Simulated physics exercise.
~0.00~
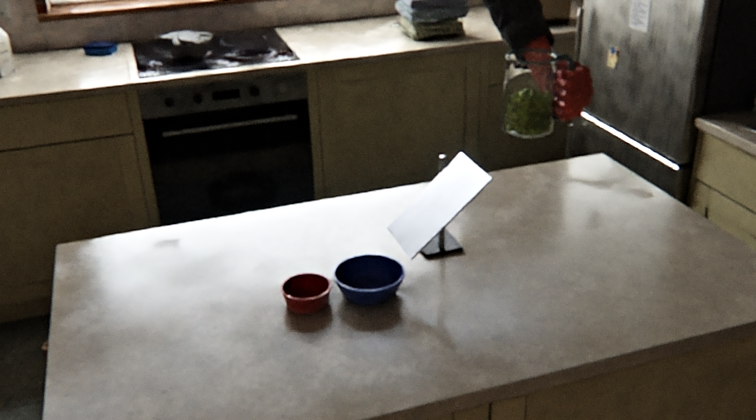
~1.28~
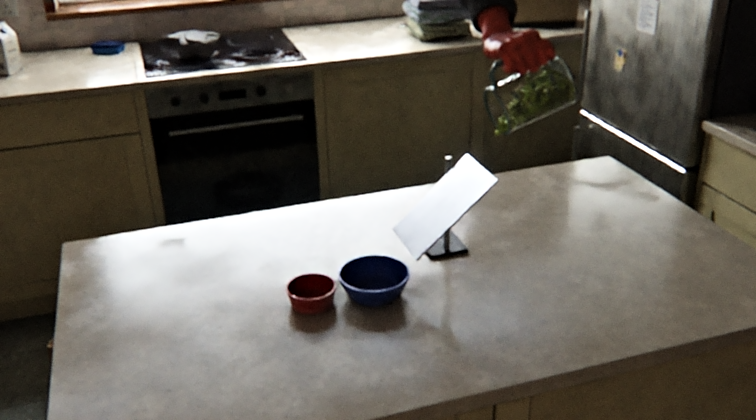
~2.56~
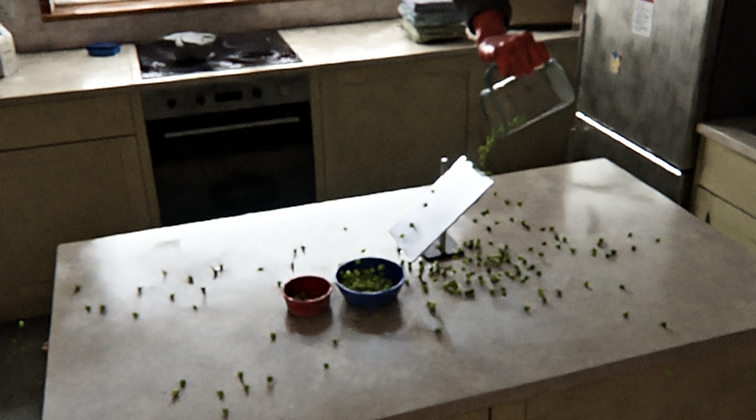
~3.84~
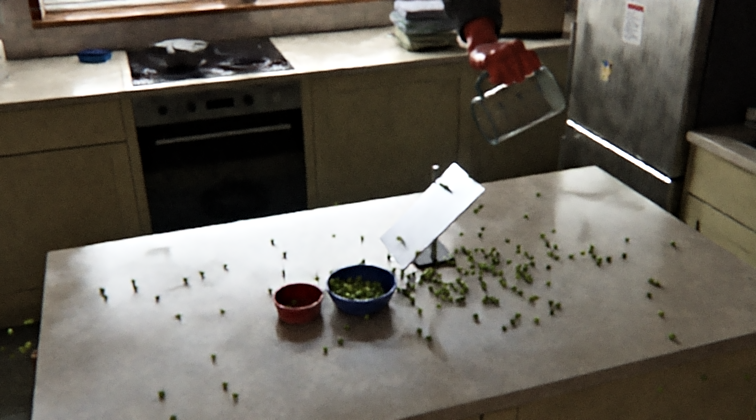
A red-gloved hand tipped a glass jug of small green peas over a tilted white board on a kitchen counter until it was empty, and they scattered widely across the counter, with many landing in the blue bowl beside a red dish.
